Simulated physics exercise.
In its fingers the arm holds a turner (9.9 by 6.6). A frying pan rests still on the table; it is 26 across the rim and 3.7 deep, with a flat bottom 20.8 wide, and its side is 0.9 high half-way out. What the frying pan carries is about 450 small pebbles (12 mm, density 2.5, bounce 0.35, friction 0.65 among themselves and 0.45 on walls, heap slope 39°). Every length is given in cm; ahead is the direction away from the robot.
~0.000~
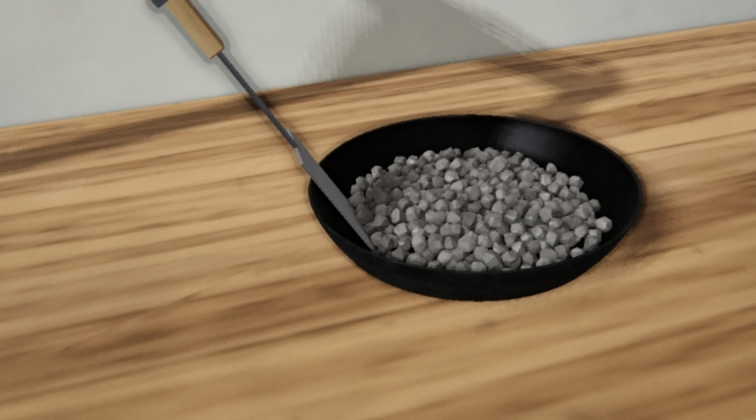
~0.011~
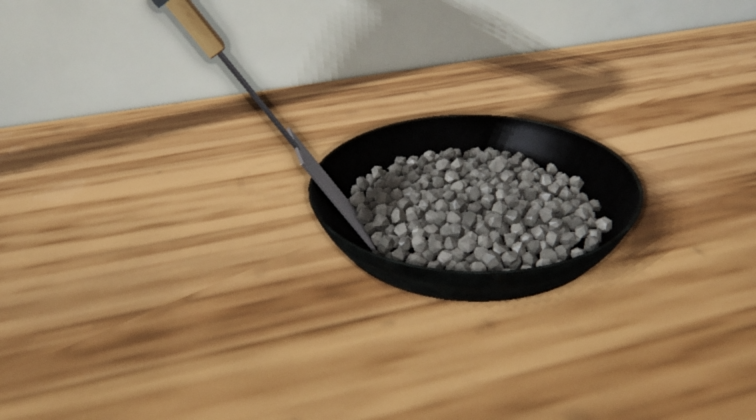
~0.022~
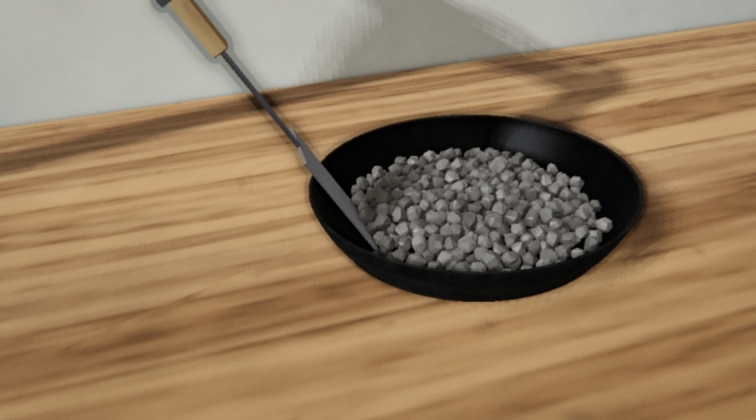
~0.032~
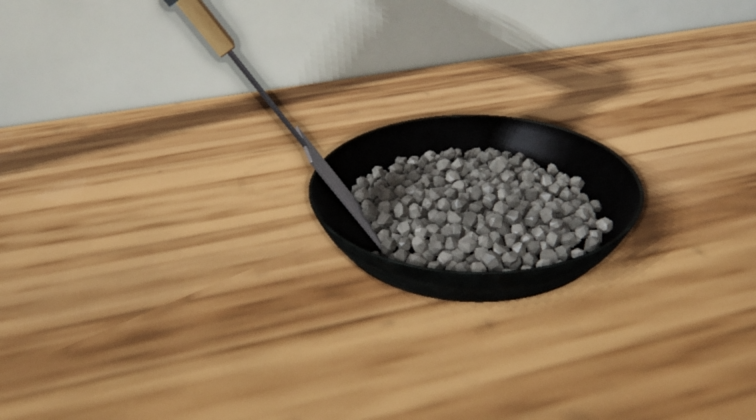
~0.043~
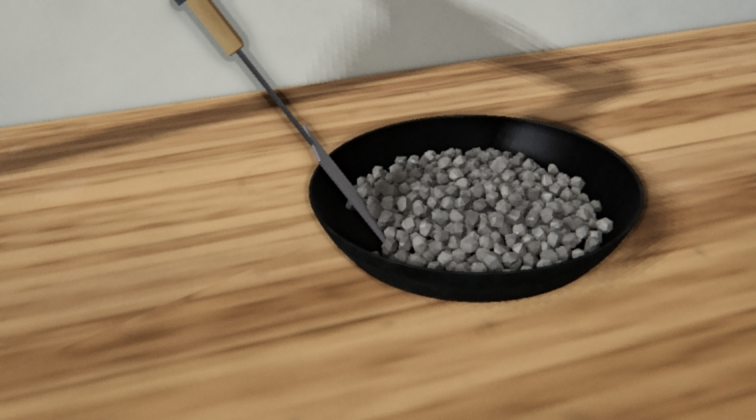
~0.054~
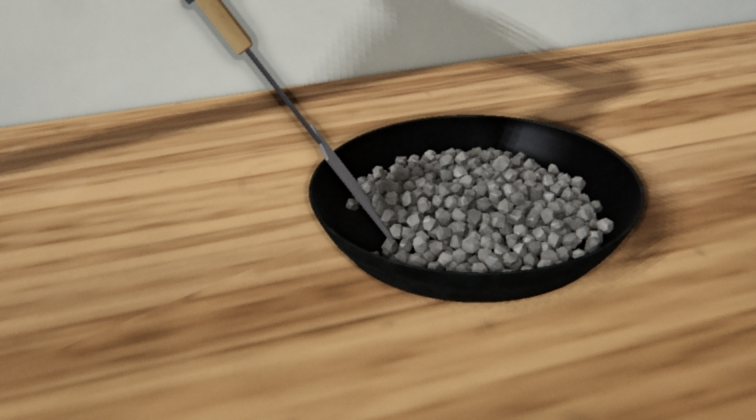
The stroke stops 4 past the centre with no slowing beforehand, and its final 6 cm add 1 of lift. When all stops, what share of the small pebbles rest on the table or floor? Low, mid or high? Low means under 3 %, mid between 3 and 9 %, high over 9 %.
Low.
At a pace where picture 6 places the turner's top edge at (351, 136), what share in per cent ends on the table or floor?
That share would be some 5 percent.
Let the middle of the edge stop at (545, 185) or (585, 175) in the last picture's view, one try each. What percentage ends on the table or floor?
First try roughly 5 percent, second roughly 20 percent.
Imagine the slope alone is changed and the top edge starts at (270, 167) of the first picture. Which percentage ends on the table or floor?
0 percent or thereabouts.
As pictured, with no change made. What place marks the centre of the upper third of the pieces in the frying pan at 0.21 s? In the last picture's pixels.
The middle sits at approx. (539, 178).
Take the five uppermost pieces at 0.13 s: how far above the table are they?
4 cm or so.
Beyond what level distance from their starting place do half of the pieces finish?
The answer is about 4 cm.
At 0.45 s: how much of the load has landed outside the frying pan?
Fraction noted: Close to 0 per cent.
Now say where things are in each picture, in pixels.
The turner top edge at (294, 145), sloping 61°; upper third of the load around (472, 196), from x 350 to 605, top at y 155; 448 in the frying pan, in the first frame.
The turner top edge at (294, 145), sloping 61°; upper third of the load around (472, 196), from x 350 to 605, top at y 155, in the second frame.
The turner top edge at (297, 144), sloping 61°; upper third of the load around (473, 196), from x 350 to 605, top at y 155, in the third frame.
The turner top edge at (303, 143), sloping 61°; upper third of the load around (472, 195), from x 350 to 605, top at y 155, in the fourth frame.
The turner top edge at (311, 142), sloping 61°; upper third of the load around (465, 194), from x 350 to 605, top at y 155, in the fifth frame.
The turner top edge at (318, 141), sloping 61°; upper third of the load around (466, 195), from x 350 to 605, top at y 155; 448 in the frying pan, in the sixth frame.
After 0.13 s, sloping 61°, highest piece 4 above the table; 448 in the frying pan.
After 0.21 s, sloping 61°, highest piece 4 above the table; 448 in the frying pan.
After 0.45 s, sloping 61°, highest piece 5 above the table; 445 in the frying pan, 3 on the table or floor.
After 1.50 s, sloping 61°, highest piece 5 above the table; 445 in the frying pan, 3 on the table or floor.
In the end, 445 in the frying pan, 3 on the table or floor. That is 1 % on the table or floor.
